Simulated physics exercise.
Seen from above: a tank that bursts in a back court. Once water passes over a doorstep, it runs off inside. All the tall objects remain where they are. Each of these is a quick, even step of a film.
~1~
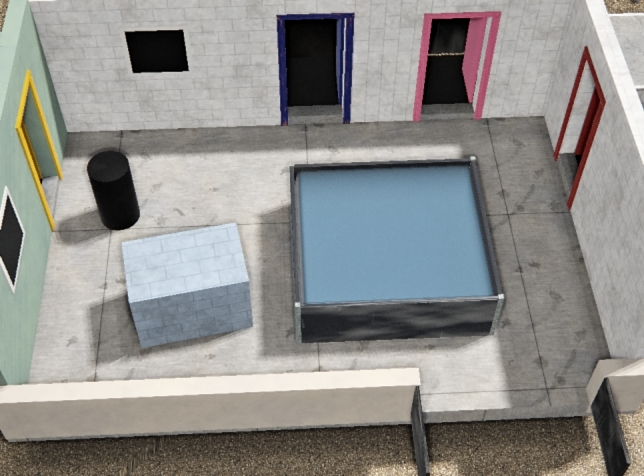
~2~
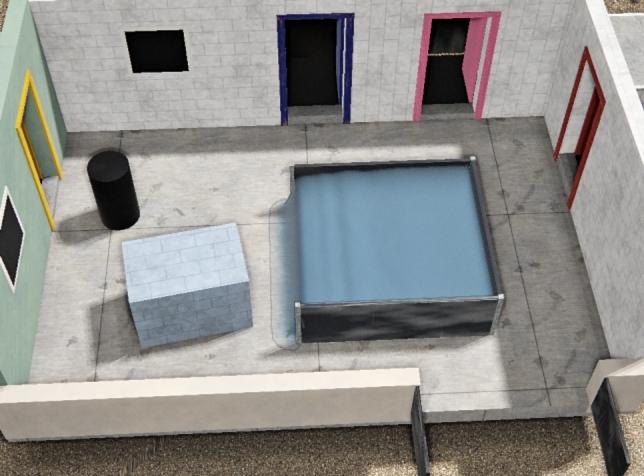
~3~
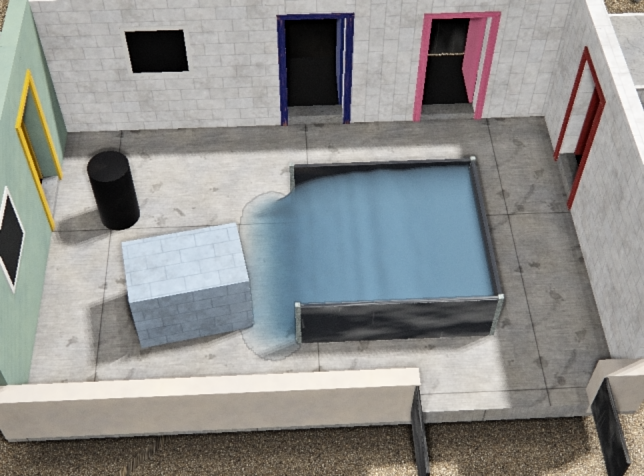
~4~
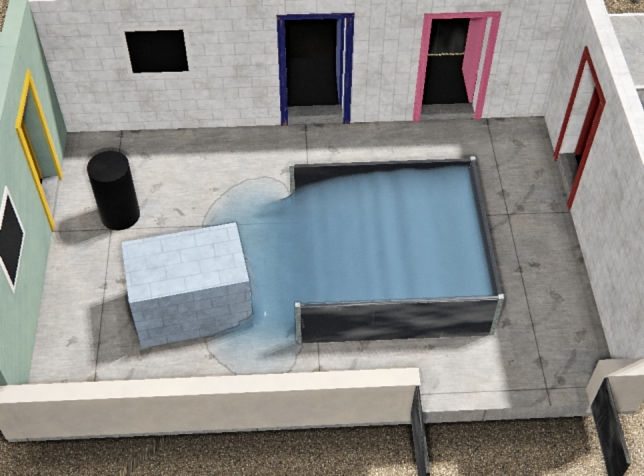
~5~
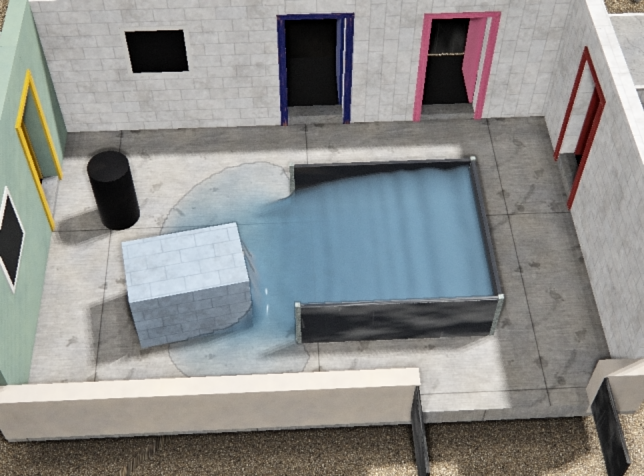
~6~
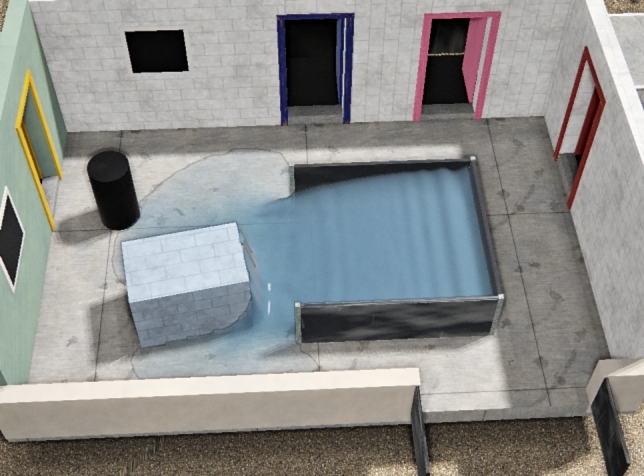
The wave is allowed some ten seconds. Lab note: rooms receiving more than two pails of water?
Blue door: Not over the line on that one; pink door: Not over the line on that one; red door: Not over the line on that one; yellow door: Over the line on that one.
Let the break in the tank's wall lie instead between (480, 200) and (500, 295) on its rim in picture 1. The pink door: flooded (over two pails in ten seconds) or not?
Note - pink door: Past the mark.
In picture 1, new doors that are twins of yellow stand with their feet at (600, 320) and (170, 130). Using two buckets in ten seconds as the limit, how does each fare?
Door one misses the threshold, door two beats the threshold.
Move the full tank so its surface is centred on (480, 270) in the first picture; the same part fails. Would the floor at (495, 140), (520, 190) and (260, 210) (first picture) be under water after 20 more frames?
The first spot ends up left untouched, the second left untouched and the third sodden.
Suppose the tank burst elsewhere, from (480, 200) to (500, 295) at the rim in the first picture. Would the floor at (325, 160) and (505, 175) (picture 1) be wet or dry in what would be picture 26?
Submerged, then submerged.
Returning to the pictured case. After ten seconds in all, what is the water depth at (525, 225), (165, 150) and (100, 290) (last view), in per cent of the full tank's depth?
In that order: 10, 16 and 18 per cent.
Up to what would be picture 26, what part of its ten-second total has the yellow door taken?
That share would be near 25 %.
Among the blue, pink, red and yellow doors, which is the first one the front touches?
It is the yellow one.
A moment on, water covers 45 % of the floor; the blue door not reached, the pink door not reached, the red door not reached, the yellow door wet at the sill, nothing in.
Next, water covers 55 % of the floor; the blue door not reached, the pink door not reached, the red door not reached, the yellow door wet at the sill, nothing in.
Then, water covers 65 % of the floor; the blue door wet at the sill, nothing in, the pink door not reached, the red door not reached, the yellow door over two buckets in.
Later, water covers 90 % of the floor; the blue door wet at the sill, nothing in, the pink door wet at the sill, nothing in, the red door not reached, the yellow door far over two buckets in.
In the end, water covers 100 % of the floor; the blue door wet at the sill, nothing in, the pink door wet at the sill, nothing in, the red door under two buckets in, the yellow door far over two buckets in.
